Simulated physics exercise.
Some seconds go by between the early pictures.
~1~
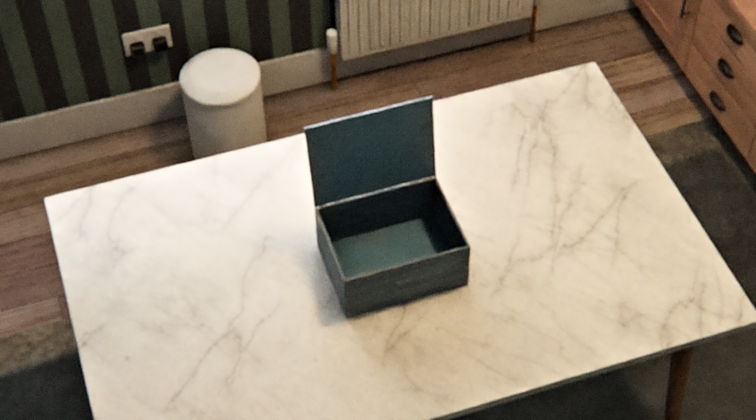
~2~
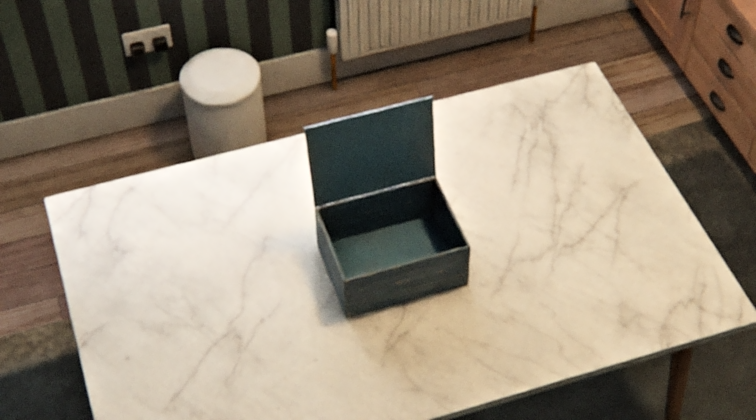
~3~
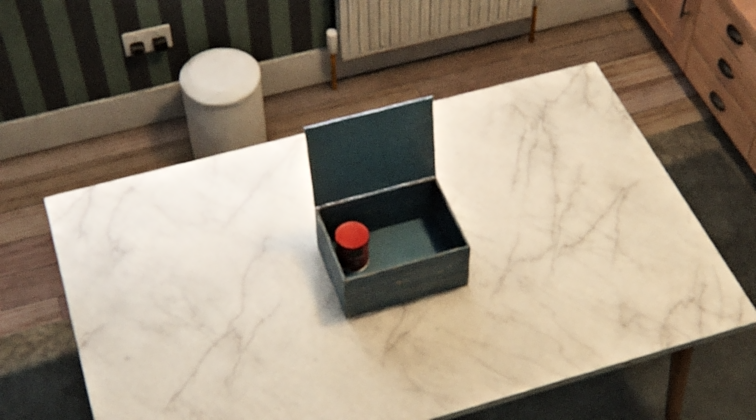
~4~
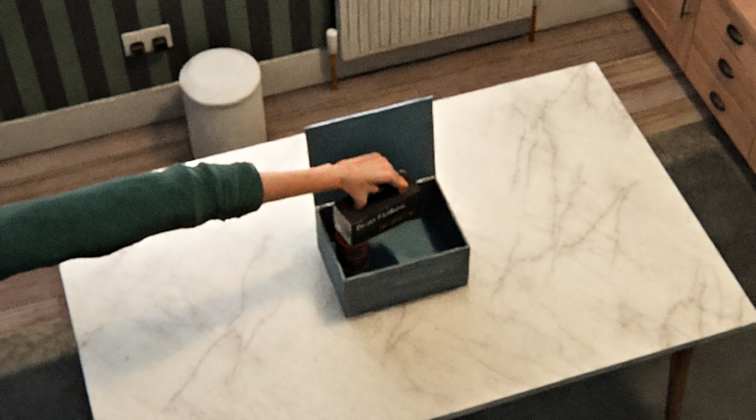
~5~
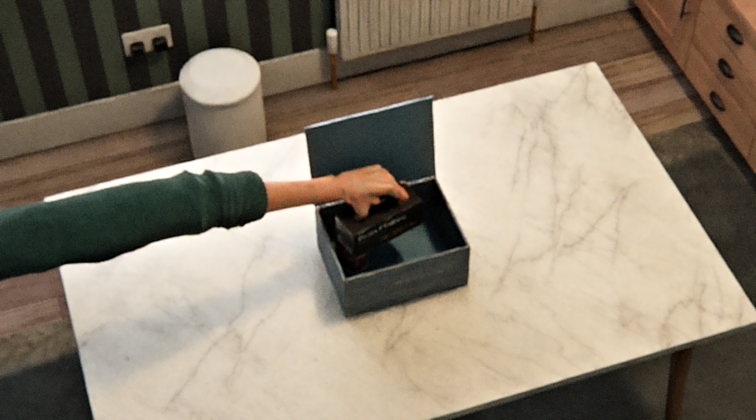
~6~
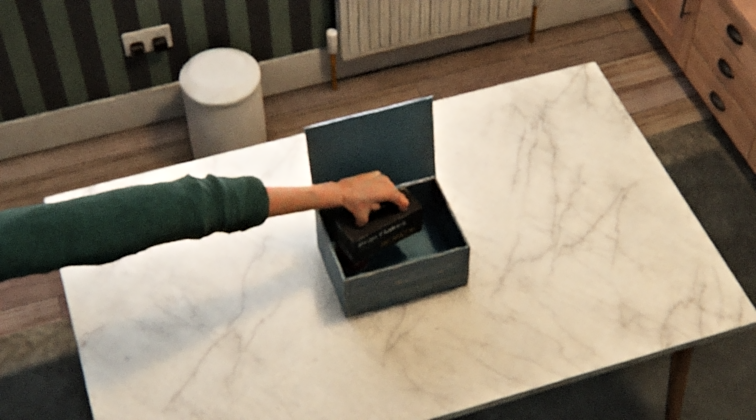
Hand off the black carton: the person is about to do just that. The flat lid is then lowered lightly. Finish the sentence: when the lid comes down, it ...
... shuts properly.
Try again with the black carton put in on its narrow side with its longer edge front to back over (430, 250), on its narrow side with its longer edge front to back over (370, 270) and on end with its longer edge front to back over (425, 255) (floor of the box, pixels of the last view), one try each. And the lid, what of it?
So: First shut tight, second shut tight, third open.
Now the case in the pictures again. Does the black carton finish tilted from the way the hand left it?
Result: The black carton leans over.
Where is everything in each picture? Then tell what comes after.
In the first frame, the last thing is not in view yet.
In the second frame, the last thing is not in view yet.
In the third frame, the last thing is not in view yet; red tin (352, 247).
The fourth frame shows still above its spot; black carton (378, 209); red tin (352, 247).
The fifth frame shows still above its spot; black carton (379, 219).
The sixth frame shows put in, still held; black carton (379, 225).
Then, 1.10 s after the last picture, lid starting down; black carton on its side near (380, 273).
Then, 1.80 s after the last picture, lid 37° above the rim; black carton on its side near (380, 273).
At rest, lid shut; tipped over in the box, black carton; red tin in place. Seen from the same camera at the end, black carton near (380, 273).
